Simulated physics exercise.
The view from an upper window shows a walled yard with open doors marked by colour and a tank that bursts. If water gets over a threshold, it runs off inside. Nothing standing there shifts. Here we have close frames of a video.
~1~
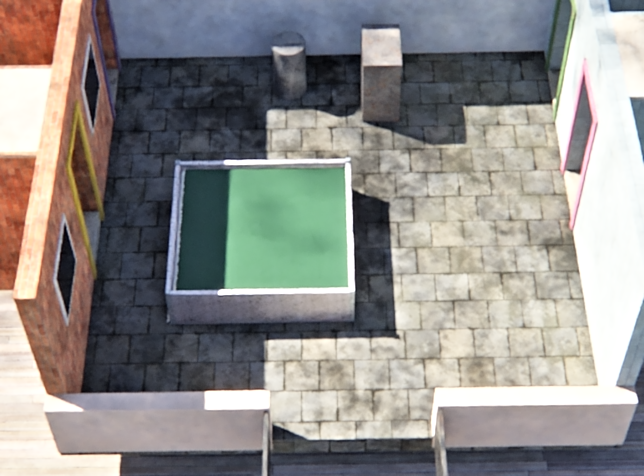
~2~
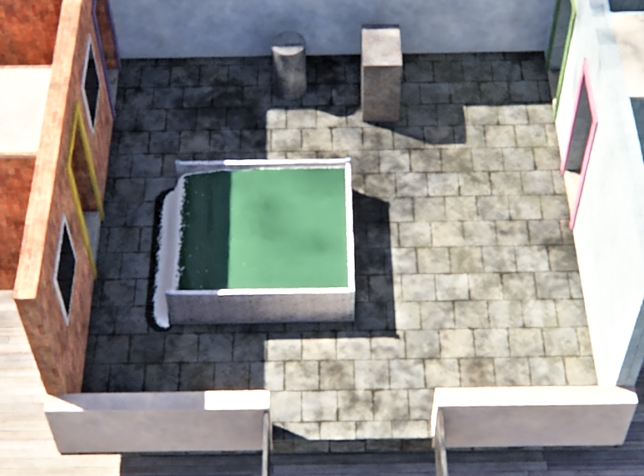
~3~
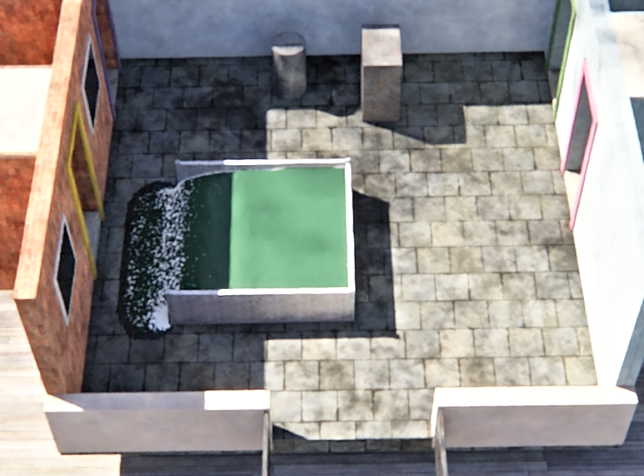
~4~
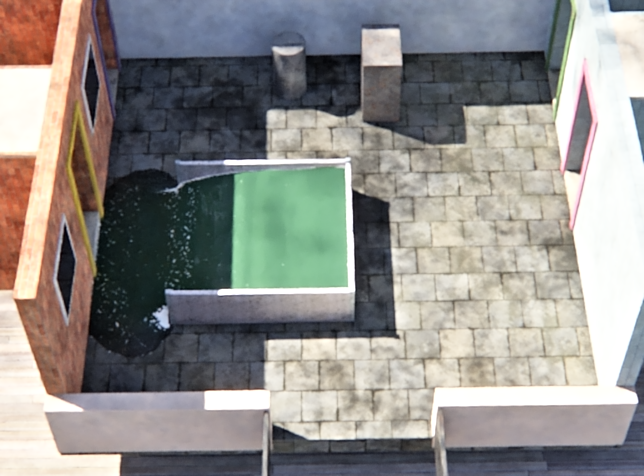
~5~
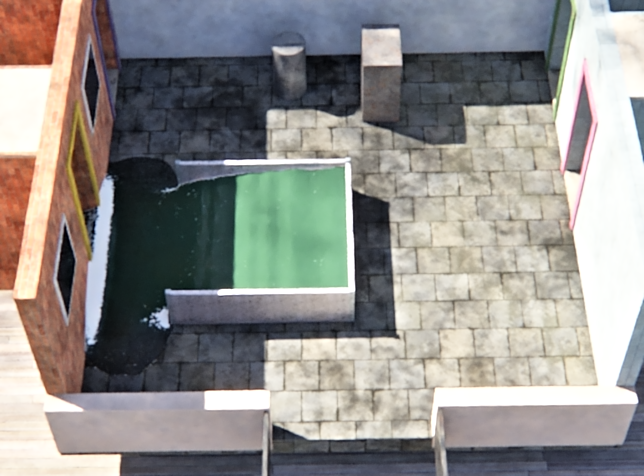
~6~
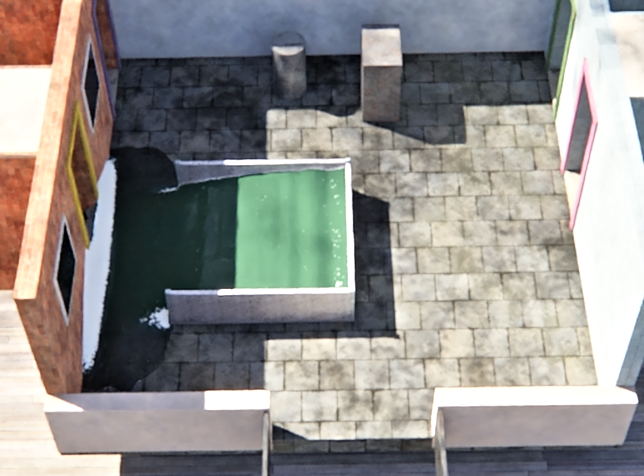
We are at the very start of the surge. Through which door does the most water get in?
The yellow door.
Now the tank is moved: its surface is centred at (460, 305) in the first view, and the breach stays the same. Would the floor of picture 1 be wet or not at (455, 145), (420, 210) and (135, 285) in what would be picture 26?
Point by point, the spots are not hit, not hit and hit.
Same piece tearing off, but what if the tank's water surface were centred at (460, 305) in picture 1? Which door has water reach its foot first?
Answer: The one in yellow.
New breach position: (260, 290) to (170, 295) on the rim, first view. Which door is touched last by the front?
The one in green.
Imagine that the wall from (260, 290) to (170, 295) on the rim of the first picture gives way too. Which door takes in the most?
Answer: The blue door.
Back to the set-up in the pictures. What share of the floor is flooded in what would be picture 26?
I reckon around 50 %.
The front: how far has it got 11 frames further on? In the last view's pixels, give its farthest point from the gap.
Look around (121, 59).
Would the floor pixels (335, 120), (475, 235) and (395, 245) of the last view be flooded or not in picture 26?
Taking them one at a time, they come out high and dry, high and dry, high and dry.
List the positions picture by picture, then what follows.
The water tank at (262, 228) is whole and still, in the first picture.
The front is at (167, 328), out from the gap at (179, 245), in the second picture.
The front is at (139, 332), out from the gap at (179, 247), in the third picture.
Water pours out at (179, 248) and has run to (115, 344), in the fourth picture.
The front is at (86, 360), out from the gap at (179, 249), in the fifth picture.
The front is at (83, 380), out from the gap at (179, 249), in the sixth picture.
A moment on, water covers 15 % of the floor; green door not reached, blue door wet at the sill, nothing in, yellow door some in, pink door not reached.
Next, water covers 25 % of the floor; green door not reached, blue door wet at the sill, nothing in, yellow door a lot in, pink door not reached.
Then, water covers 50 % of the floor; green door not reached, blue door a trickle in, yellow door a lot in, pink door not reached.
Later, water covers 80 % of the floor; green door a trickle in, blue door some in, yellow door a lot in, pink door wet at the sill, nothing in.
In the end, water covers 100 % of the floor; green door a trickle in, blue door some in, yellow door a lot in, pink door wet at the sill, nothing in; the yellow door has let in the most.
